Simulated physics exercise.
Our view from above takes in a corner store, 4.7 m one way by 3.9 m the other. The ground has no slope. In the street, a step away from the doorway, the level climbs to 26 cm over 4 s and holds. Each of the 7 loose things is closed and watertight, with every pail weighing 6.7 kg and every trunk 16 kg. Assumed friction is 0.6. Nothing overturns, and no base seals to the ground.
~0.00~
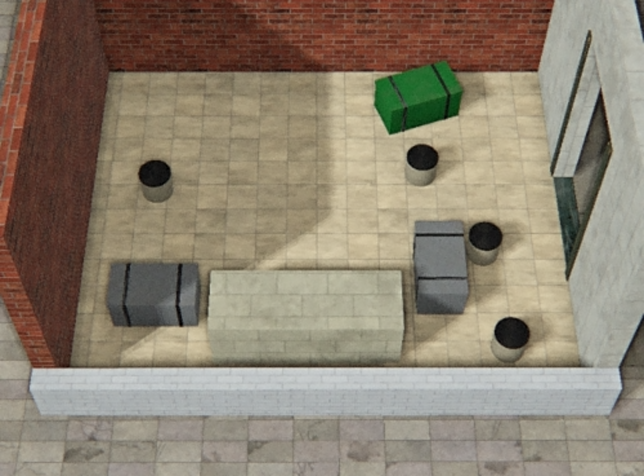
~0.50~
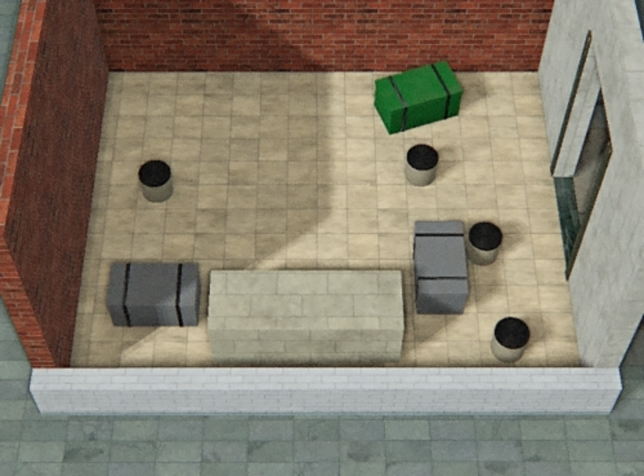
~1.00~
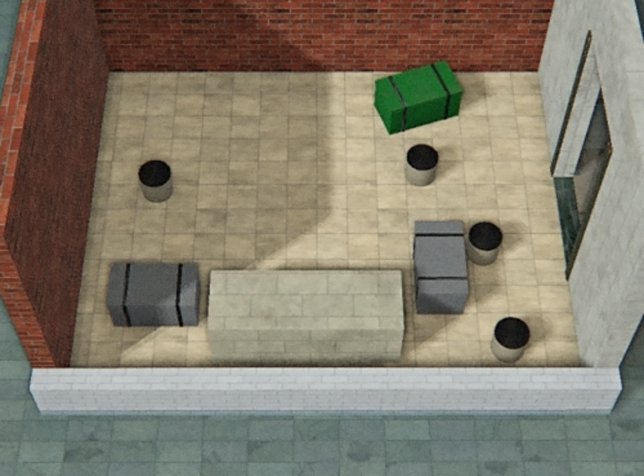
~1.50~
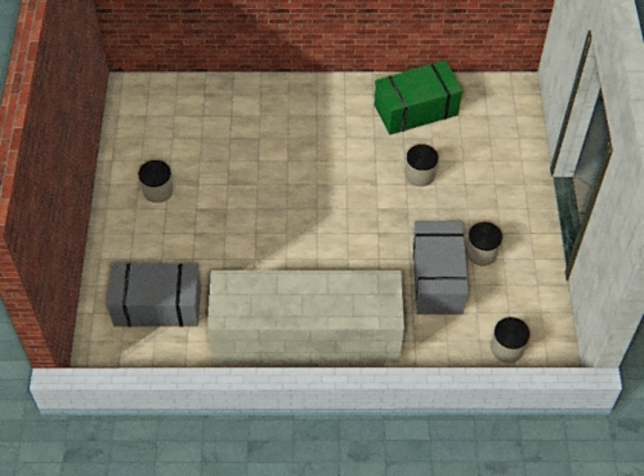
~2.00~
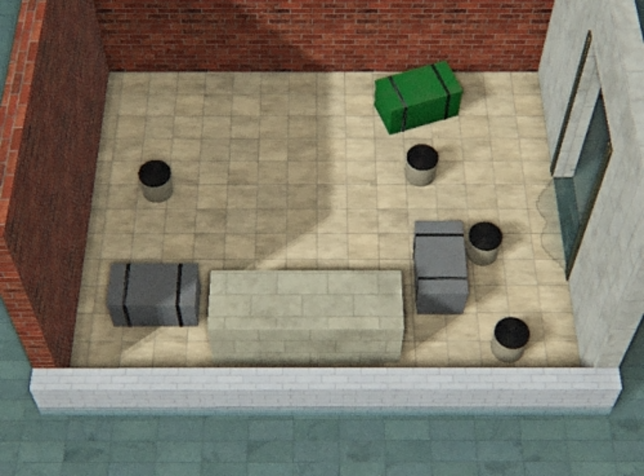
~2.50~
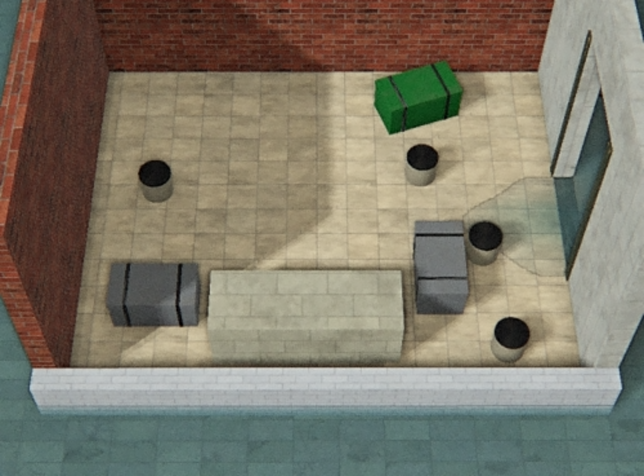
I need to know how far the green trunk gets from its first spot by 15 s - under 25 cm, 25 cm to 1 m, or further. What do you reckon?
It gets shunted a bit.
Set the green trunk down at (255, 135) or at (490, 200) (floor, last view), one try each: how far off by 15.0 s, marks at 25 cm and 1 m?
At the first spot it edges a bit, and at the second it winds up well off.
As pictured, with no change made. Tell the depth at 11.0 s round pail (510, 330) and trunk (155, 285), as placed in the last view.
About 5 and 16 cm.
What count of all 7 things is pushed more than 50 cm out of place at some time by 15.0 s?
Total: 6.
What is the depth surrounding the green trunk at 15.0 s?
Roughly 10 cm deep.
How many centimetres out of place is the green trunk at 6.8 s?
By then it has shifted roughly 30 cm.
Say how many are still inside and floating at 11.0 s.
Count at that moment: 6.
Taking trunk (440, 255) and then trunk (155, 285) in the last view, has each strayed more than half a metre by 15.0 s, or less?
In turn: More, short of it.
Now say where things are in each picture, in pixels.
The green trunk at (419, 85) rests on the ground; water covers 0.0 m2; 0 of 7 have shifted, in the first frame.
The green trunk at (419, 85) rests on the ground; 0.0 m2 under water; 0 of 7 have shifted, in the second frame.
The green trunk at (419, 85) rests on the ground; water covers 0.0 m2; 0 of 7 have shifted, in the third frame.
The green trunk at (419, 85), on the bottom; water covers 0.0 m2; 0 of 7 have shifted, in the fourth frame.
The green trunk at (419, 85), on the bottom; water covers 0.1 m2; 0 of 7 have shifted, in the fifth frame.
The green trunk at (419, 85), on the bottom; water covers 0.7 m2; 0 of 7 have shifted, in the sixth frame.
After 3.5 s the green trunk is near (419, 85), 0.0 m from its start, aground; 0 afloat.
After 6.8 s the green trunk is near (414, 66), 0.3 m from its start, aground; 1 afloat.
After 11.0 s the green trunk is near (449, 63), 0.4 m from its start, afloat; 6 afloat.
After 15.0 s the green trunk is near (431, 110), 0.4 m from its start, afloat; 7 afloat.
